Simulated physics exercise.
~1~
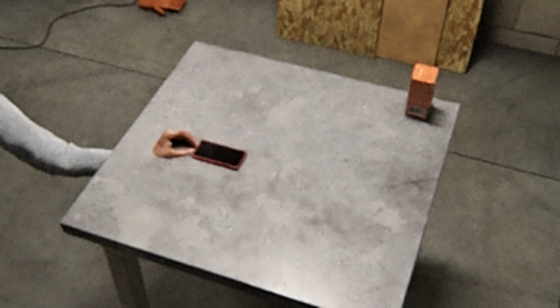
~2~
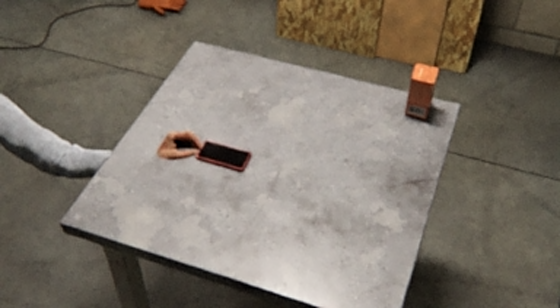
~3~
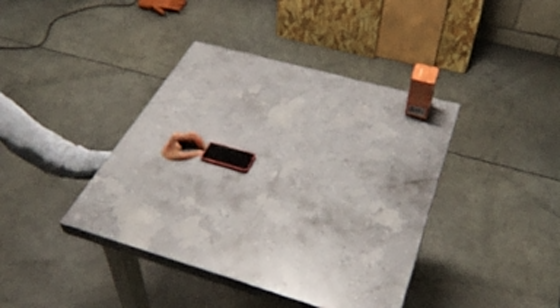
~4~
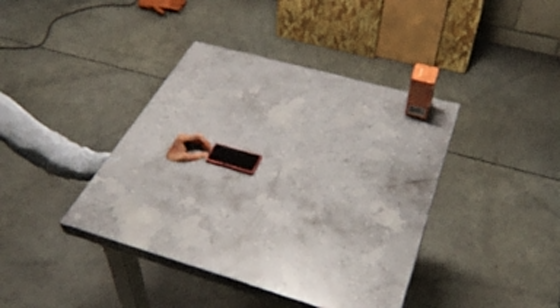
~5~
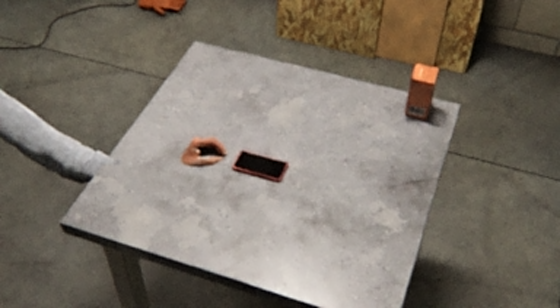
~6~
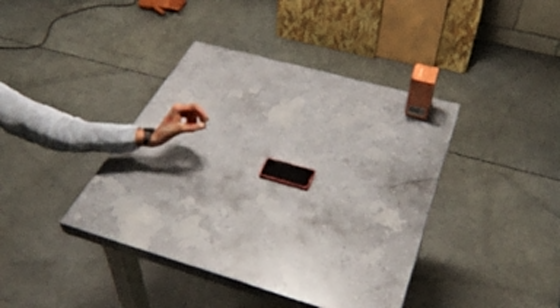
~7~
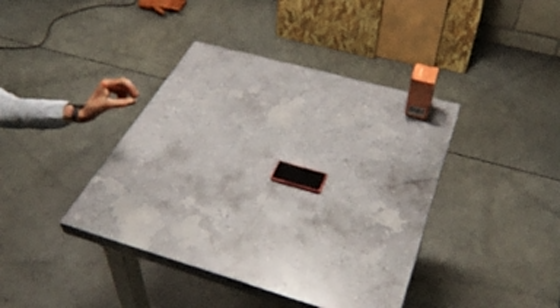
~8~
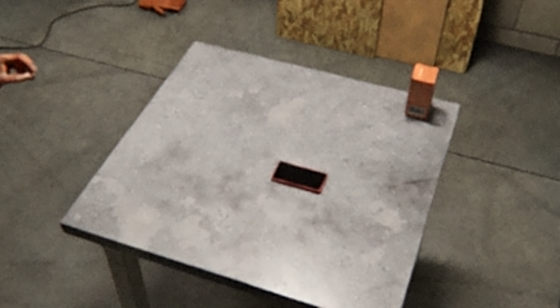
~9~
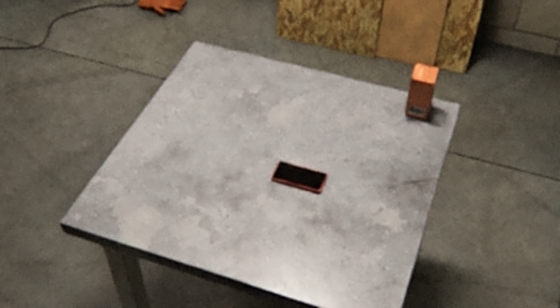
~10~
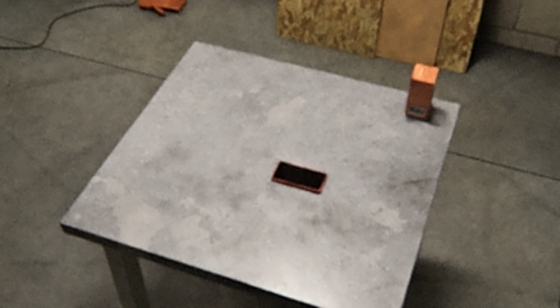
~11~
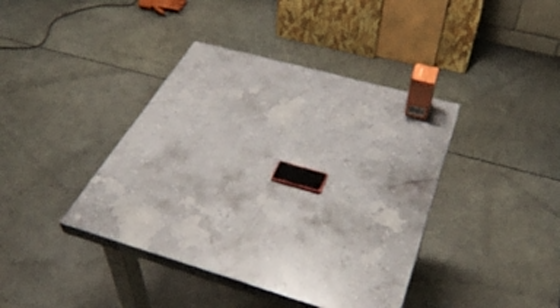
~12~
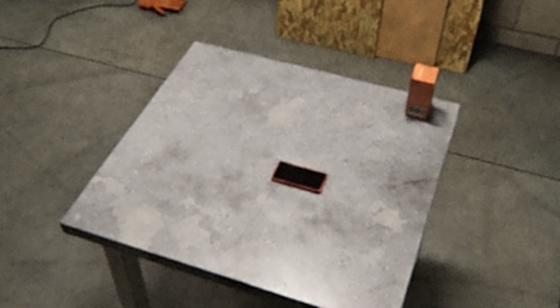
We see a hand push a red phone rightward across a gray table, then let go and withdraw to the left as the phone slides a little farther and stops near the middle, still on the tabletop, while an orange carton stays in place near the far corner.
